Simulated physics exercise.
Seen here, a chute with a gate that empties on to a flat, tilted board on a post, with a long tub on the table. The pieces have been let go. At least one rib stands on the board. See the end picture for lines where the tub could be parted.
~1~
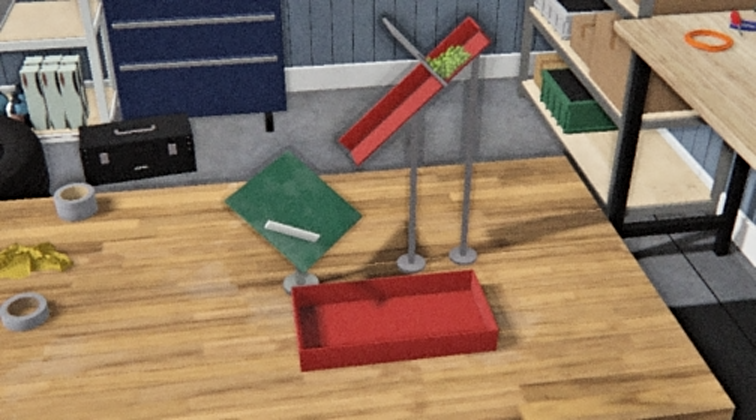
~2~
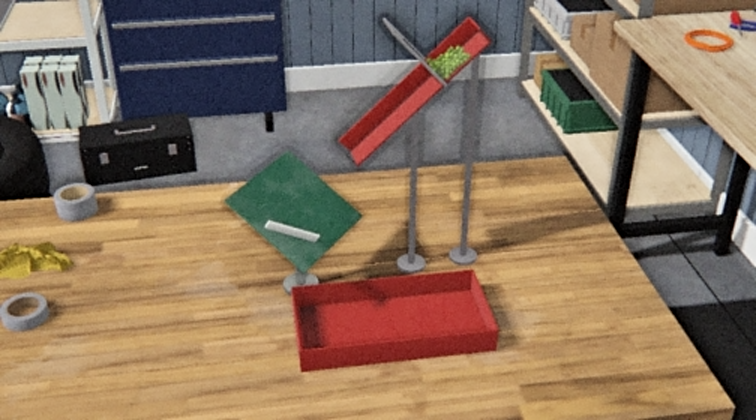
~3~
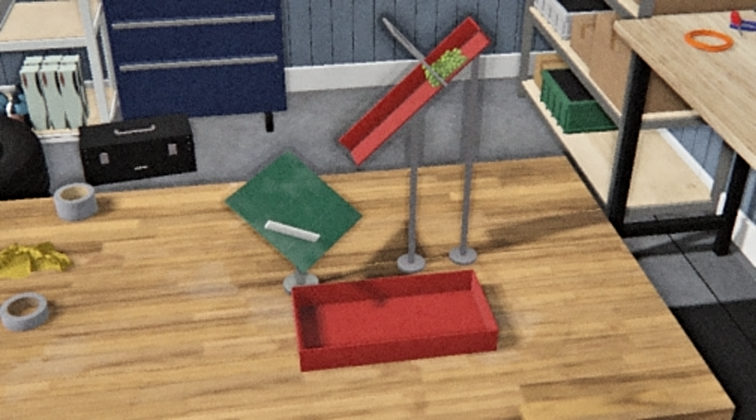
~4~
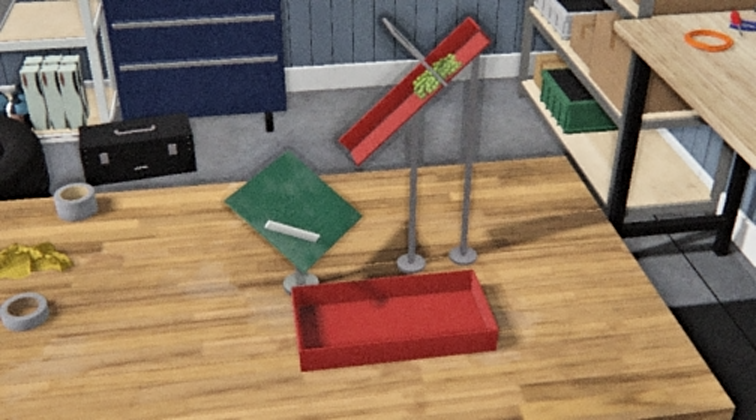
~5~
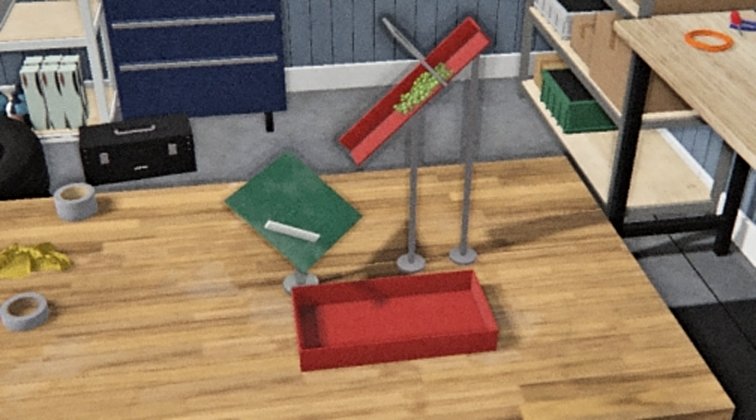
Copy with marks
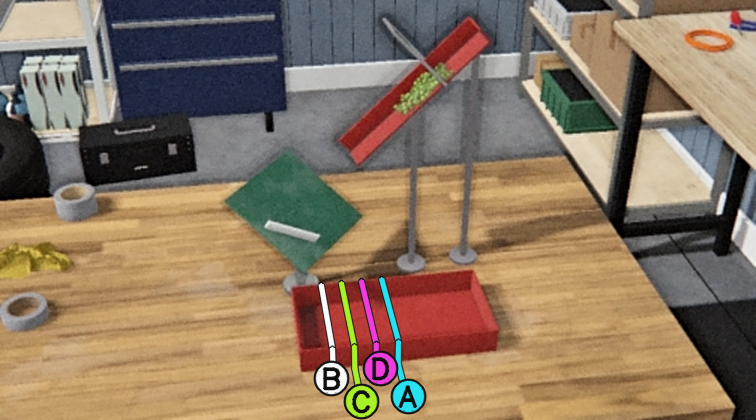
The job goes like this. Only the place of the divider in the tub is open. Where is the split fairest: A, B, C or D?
Line D does it best.
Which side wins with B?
More lands on the right.
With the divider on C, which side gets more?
Right.
On the marked copy, line A crosses the front rim at (398, 340); line B crosses the front rim at (332, 347); line C crosses the front rim at (354, 345); line D crosses the front rim at (376, 343).
If A is chosen, of what is caught, most on the left of the divider, a small part on the right.
If B is chosen, of what is caught, none on the left of the divider, all on the right.
If C is chosen, of what is caught, a small part on the left of the divider, nearly all on the right.
If D is chosen, of what is caught, about half on the left of the divider, about half on the right.
